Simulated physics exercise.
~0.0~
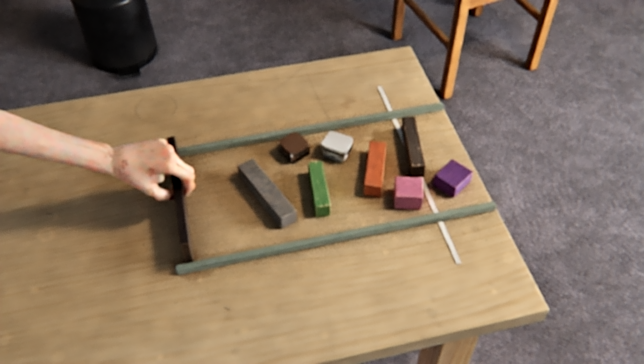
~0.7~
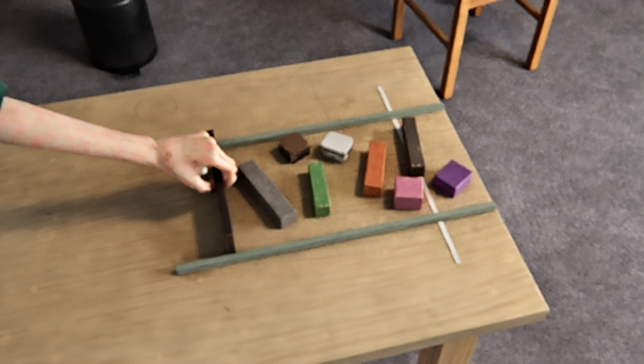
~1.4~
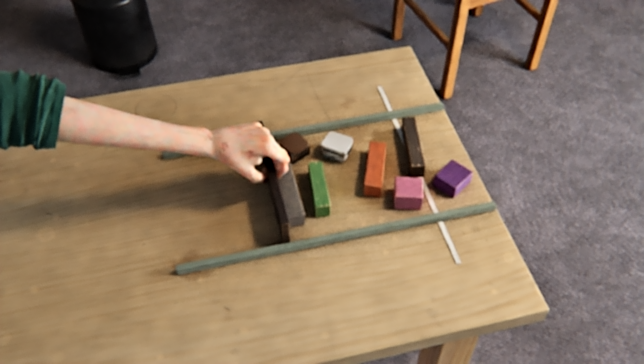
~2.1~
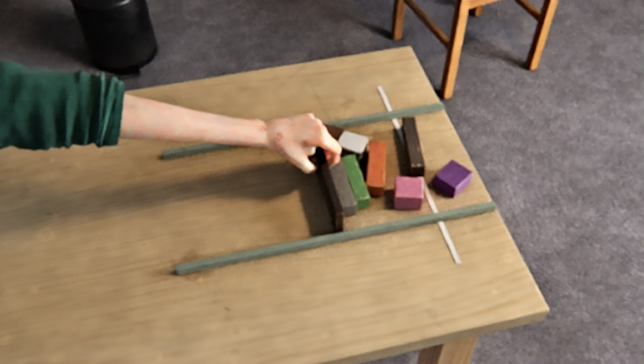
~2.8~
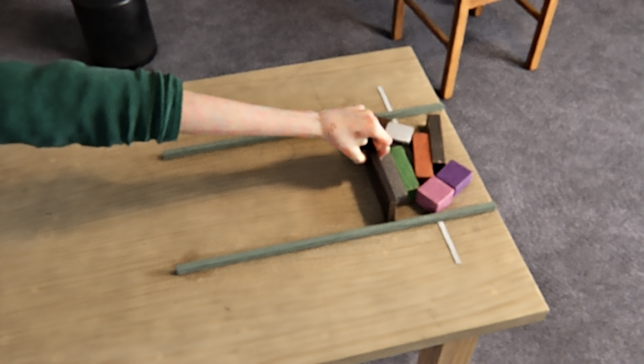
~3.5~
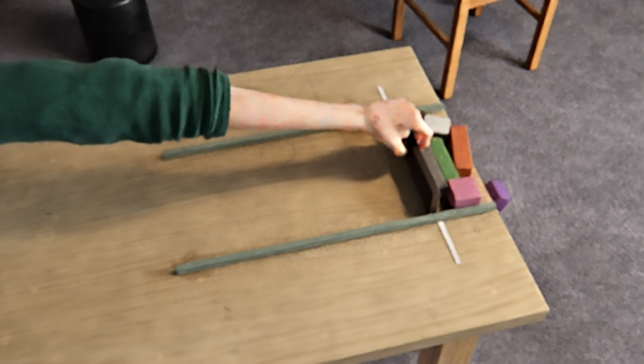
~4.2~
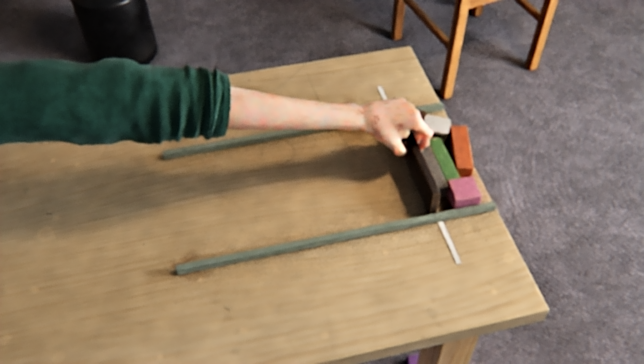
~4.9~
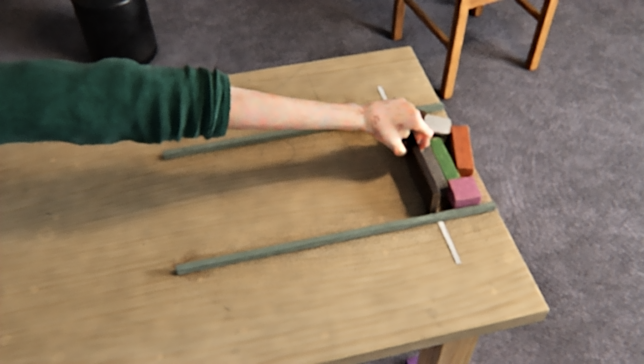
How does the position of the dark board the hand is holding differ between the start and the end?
At the start the board stands at the left end of the channel, well away from the pieces. By the end it is near the right end of the table, by the pale tape line, with the remaining pieces packed in front of it.
